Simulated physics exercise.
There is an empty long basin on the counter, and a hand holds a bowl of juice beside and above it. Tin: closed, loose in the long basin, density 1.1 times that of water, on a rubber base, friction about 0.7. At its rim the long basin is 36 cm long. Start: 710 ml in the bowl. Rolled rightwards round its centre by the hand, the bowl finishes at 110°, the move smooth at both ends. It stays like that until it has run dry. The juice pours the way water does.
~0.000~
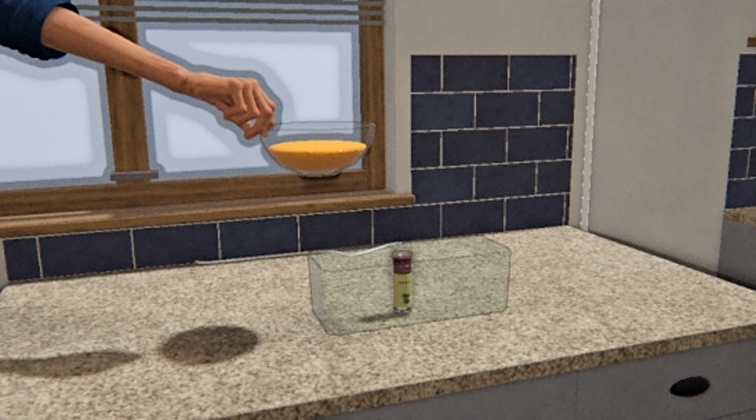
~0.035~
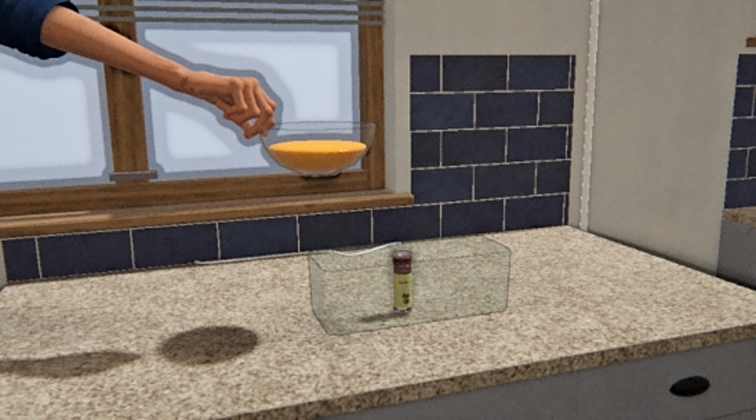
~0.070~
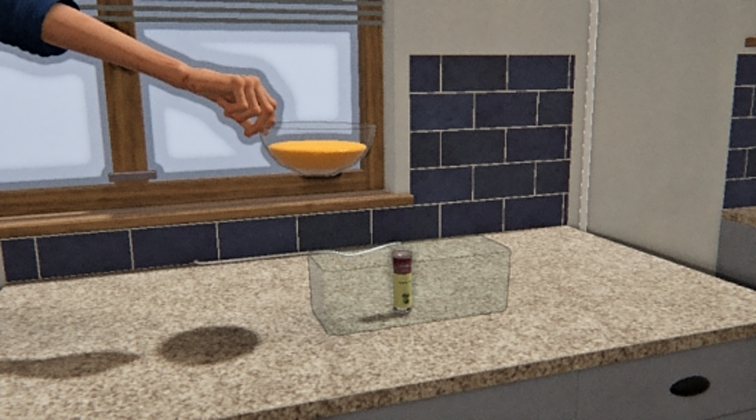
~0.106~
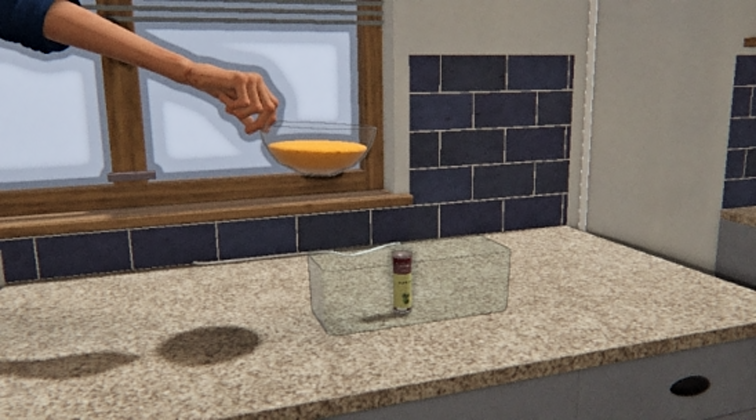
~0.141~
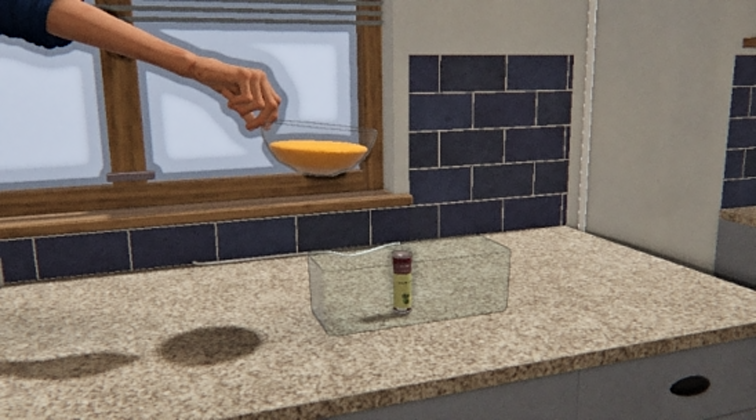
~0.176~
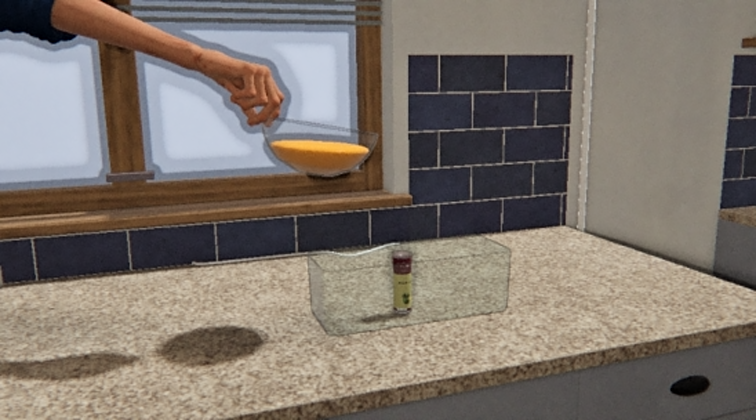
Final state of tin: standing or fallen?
It stays on its base.
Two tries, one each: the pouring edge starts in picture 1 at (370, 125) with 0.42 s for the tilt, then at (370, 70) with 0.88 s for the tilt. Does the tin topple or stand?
In the first try it comes down; in the second it remains standing.
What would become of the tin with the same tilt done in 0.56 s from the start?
Tips over.
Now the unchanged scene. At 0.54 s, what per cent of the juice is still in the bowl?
36 %.
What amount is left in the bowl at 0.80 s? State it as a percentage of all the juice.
0 %.
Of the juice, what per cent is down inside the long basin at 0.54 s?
About 4%.
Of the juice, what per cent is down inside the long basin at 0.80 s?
Looks like about 94 % of the whole amount.
Then, 0.54 s in, the tilt is 74° and 36 per cent is still to pour; the tin stands where it began.
Then, 0.80 s in, the tilt is 108° and 0 per cent is still to pour; the tin stands where it began.
Then, 1.08 s in, the tilt is 110° and 0 per cent is still to pour; the tin stands where it began.
Then, 1.38 s in, the tilt is 110° and 0 per cent is still to pour; the tin stands where it began.
Finally, the tin stands where it began.
